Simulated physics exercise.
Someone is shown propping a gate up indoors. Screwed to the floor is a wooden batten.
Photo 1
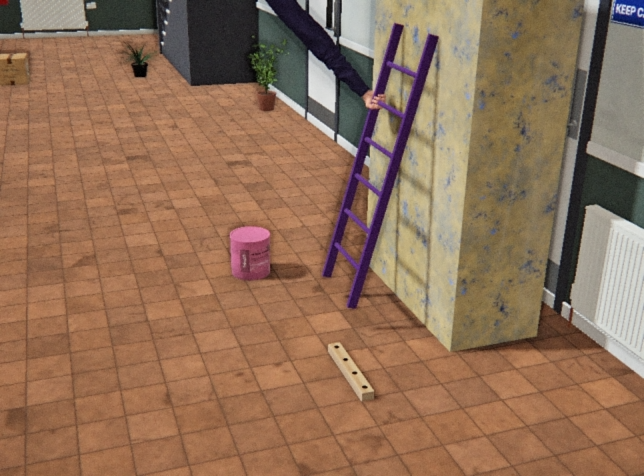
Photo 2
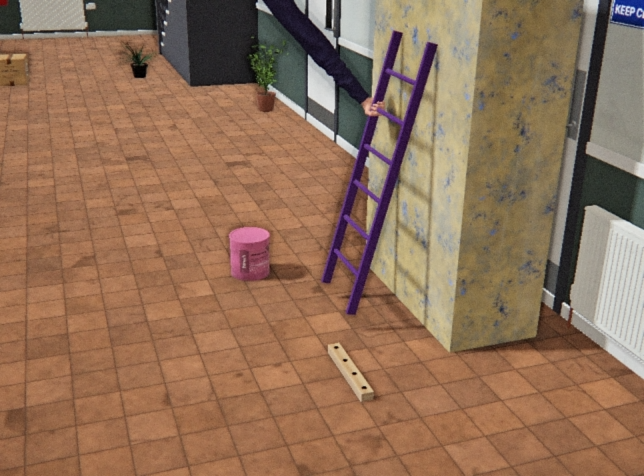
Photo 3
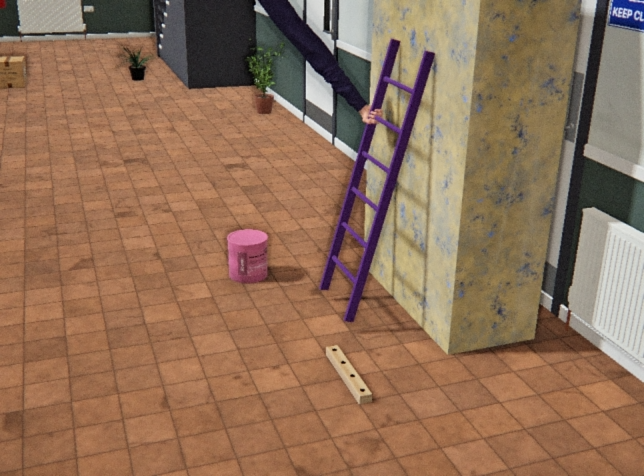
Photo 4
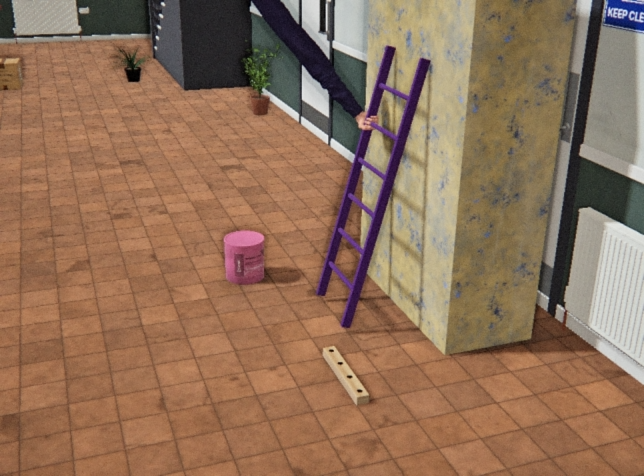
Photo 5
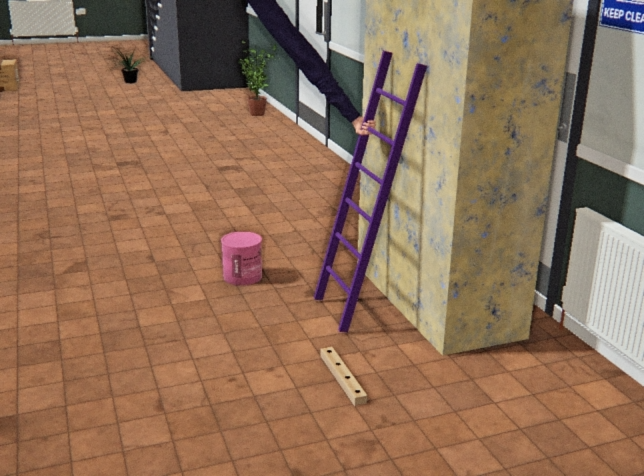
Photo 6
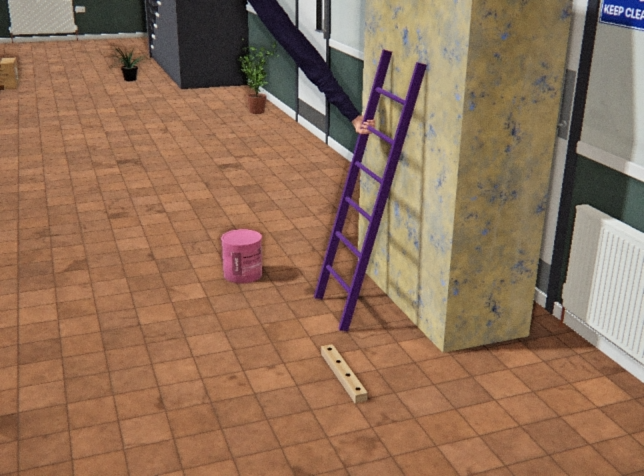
We see a hand on a purple, ladder-like frame leaning against a mottled yellow column, near a pink pail and a wooden batten. The frame's top lowers slightly as its foot shifts toward the viewer, then it stays still, the hand still holding it.
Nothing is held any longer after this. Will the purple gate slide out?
No - it will stand.
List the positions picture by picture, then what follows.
Still on the way; purple gate (375, 167); batten (350, 370), in the first frame.
Still on the way; purple gate (374, 174); pink pail (250, 254), in the second frame.
Still on the way; purple gate (372, 182); batten (348, 373), in the third frame.
Still on the way; purple gate (368, 188); pink pail (245, 258), in the fourth frame.
Still on the way; purple gate (365, 193); batten (343, 375), in the fifth frame.
In place, still held; purple gate (365, 192); pink pail (242, 256), in the sixth frame.
Then, 0.88 s later than the last frame, purple gate at rest near (365, 192).
When it is over, the purple gate stays up, near (365, 192); the rest as before.
